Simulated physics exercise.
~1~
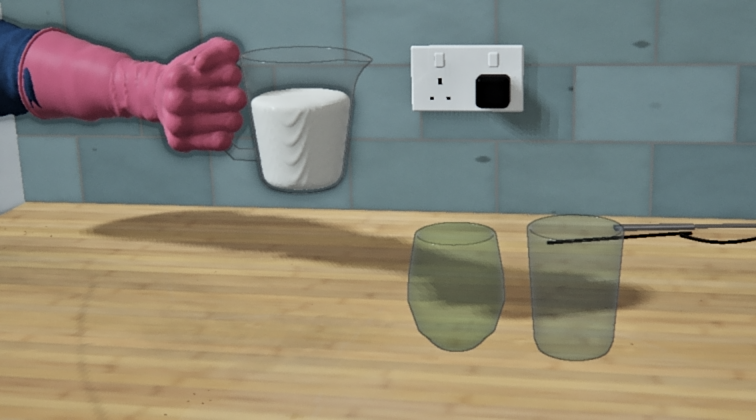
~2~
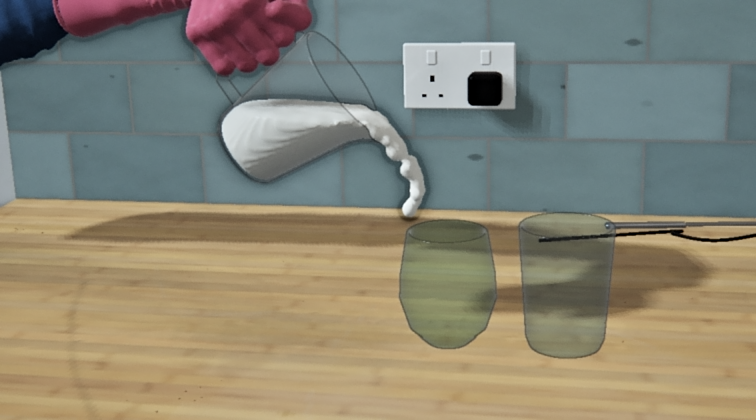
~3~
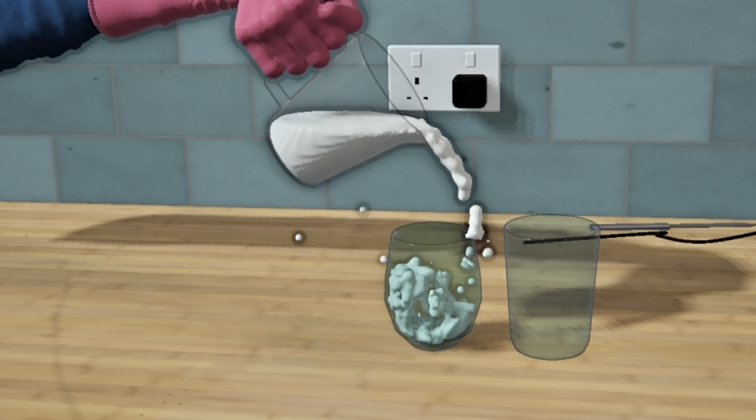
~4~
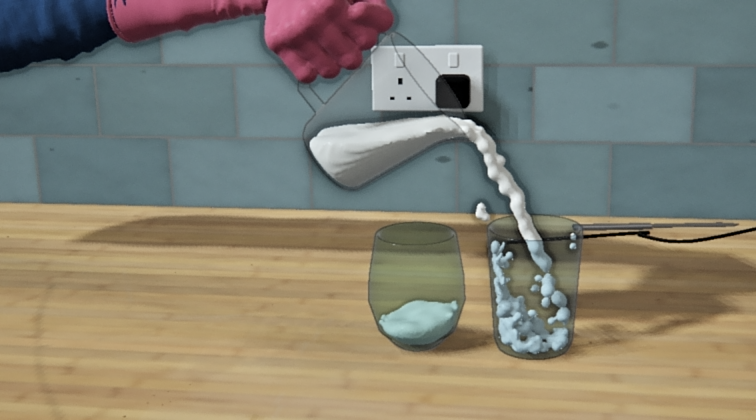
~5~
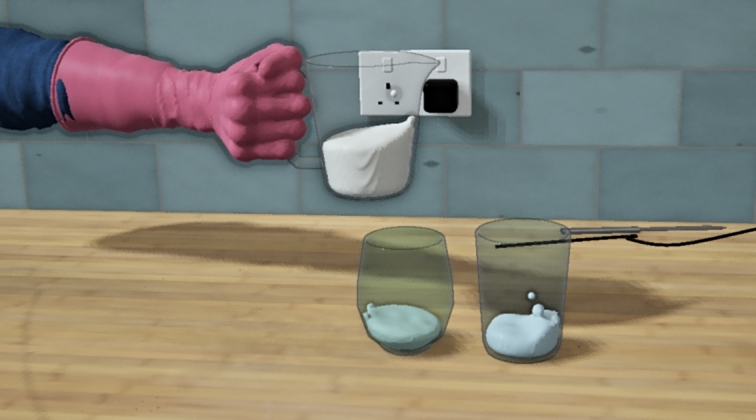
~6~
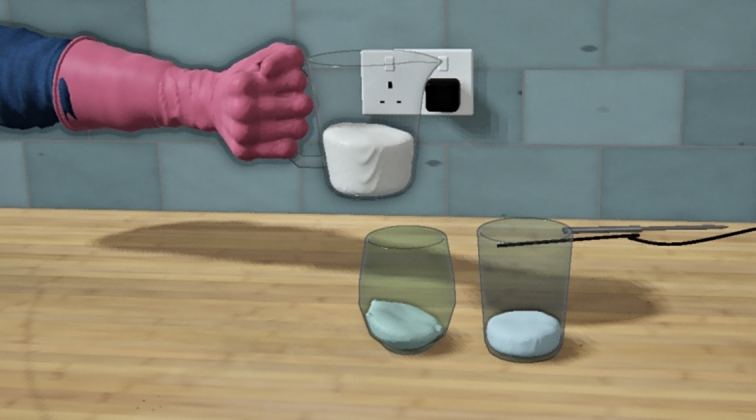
On a wooden worktop against blue-grey tiles, a pink-gloved hand tipped a clear jug and poured milk into a stemless glass, then moved right to pour into a tumbler, before levelling the jug, leaving a little milk in both glasses and some in the jug.
